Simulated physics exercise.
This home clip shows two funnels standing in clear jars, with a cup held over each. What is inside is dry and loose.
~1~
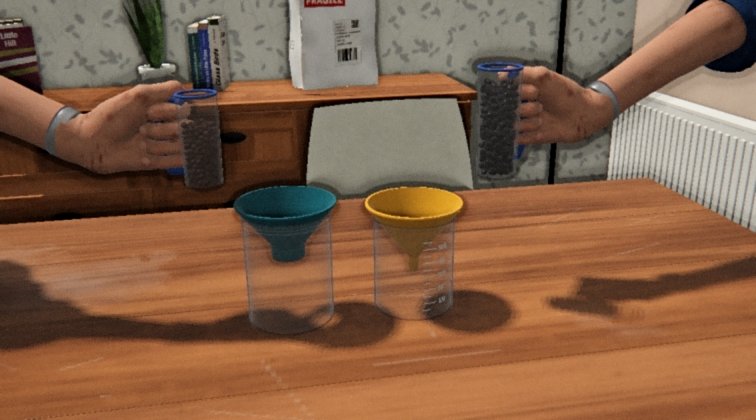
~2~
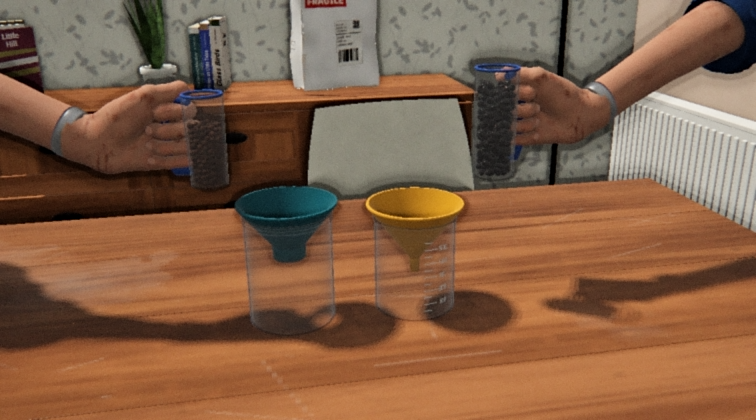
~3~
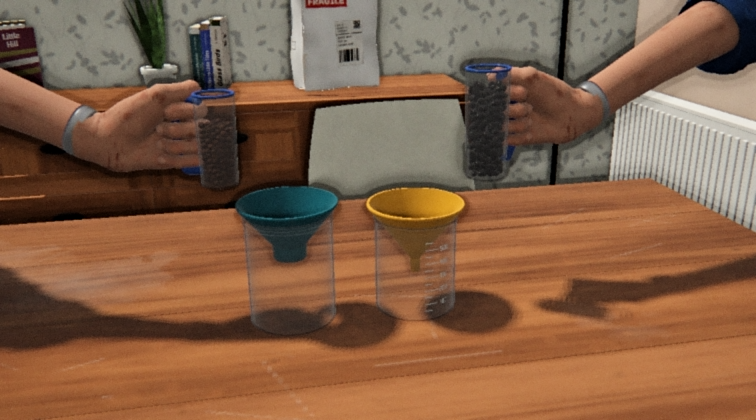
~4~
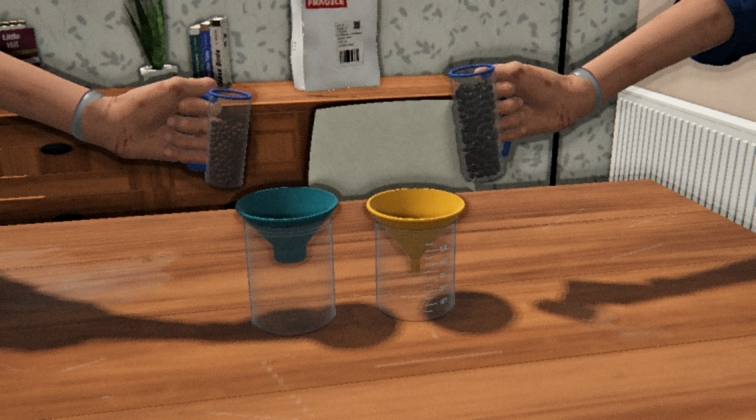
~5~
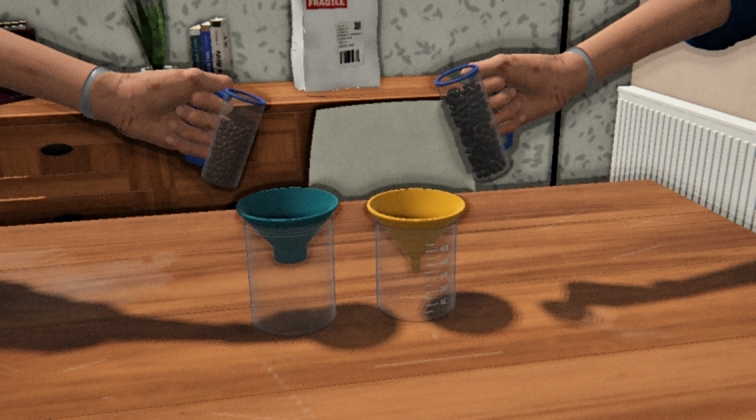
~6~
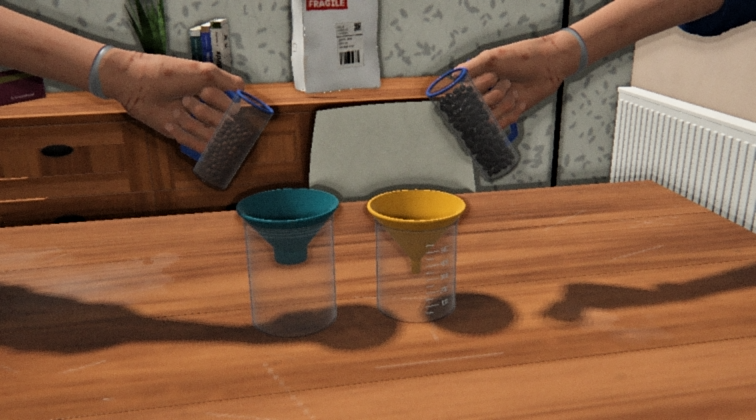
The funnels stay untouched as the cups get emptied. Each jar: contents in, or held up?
Left funnel: Free-flowing. Right funnel: Stuck fast.
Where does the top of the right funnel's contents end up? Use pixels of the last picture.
The topmost pieces end close to (393, 210).
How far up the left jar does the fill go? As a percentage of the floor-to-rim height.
Level: Near 10 per cent.
Then, 0.25 s later than the last frame, left, every one still in the cup; right, every one still in the cup.
Then, 0.56 s later than the last frame, left, every one still in the cup; right, every one still in the cup.
Then, 0.90 s later than the last frame, left, the larger part still in the cup, about a tenth in or over the funnel, just a few down in the jar; right, almost all still in the cup, just a few in or over the funnel.
When it is over, left, every one down in the jar; right, every one stuck in the funnel, not one down in the jar.
